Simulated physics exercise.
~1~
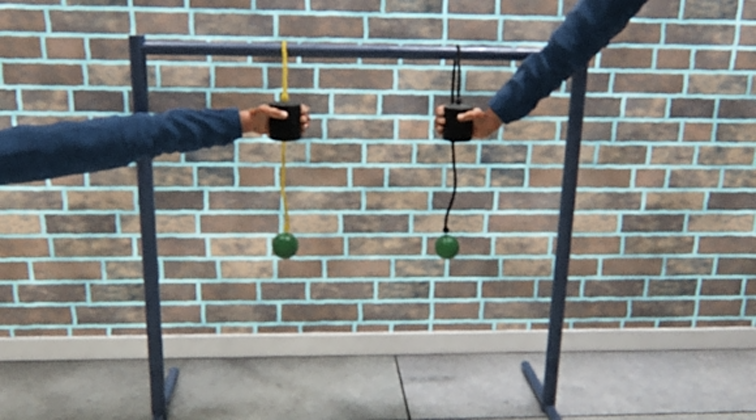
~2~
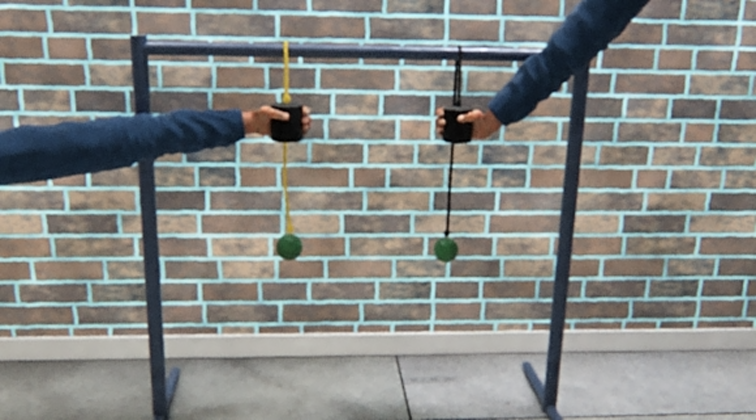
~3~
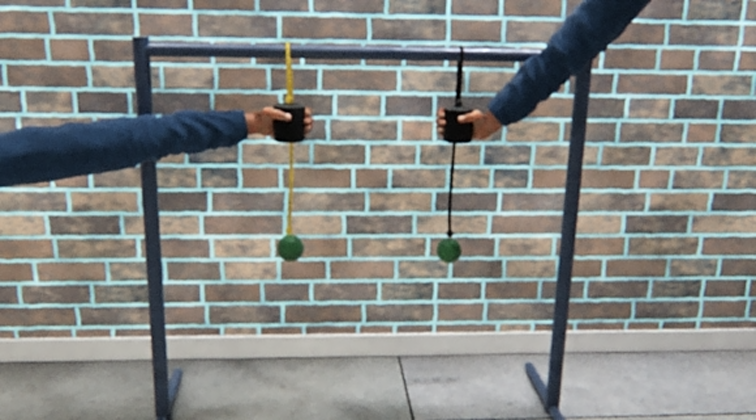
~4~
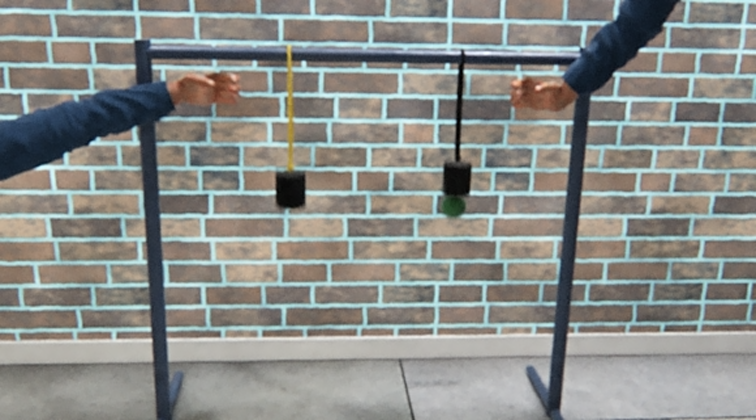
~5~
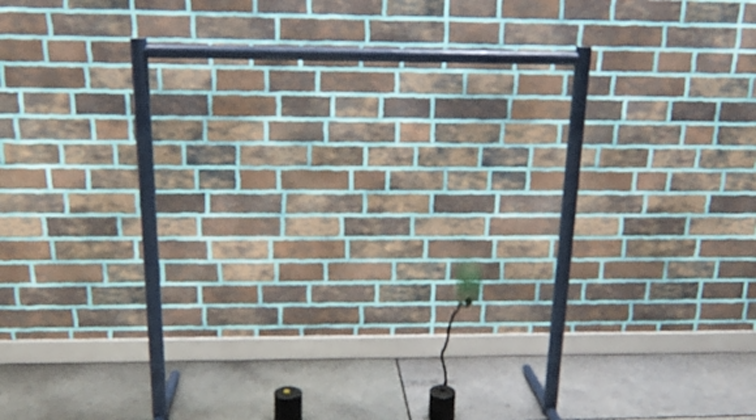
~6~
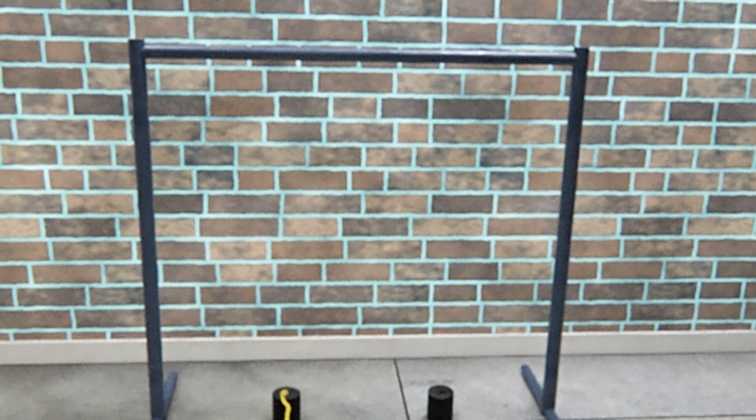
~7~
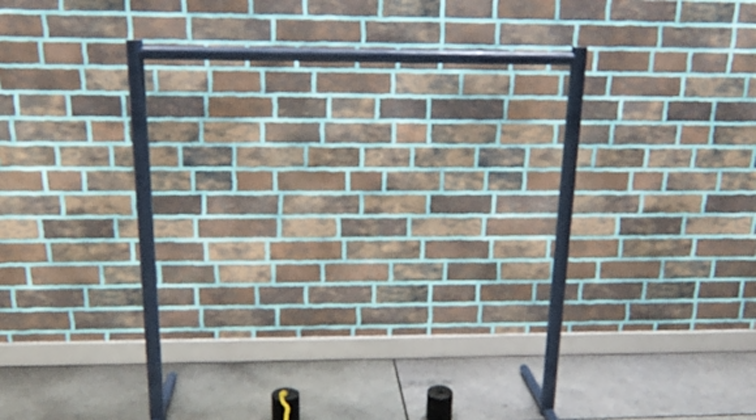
Two black cylinders, released by two hands beside hanging green balls, drop to the floor.
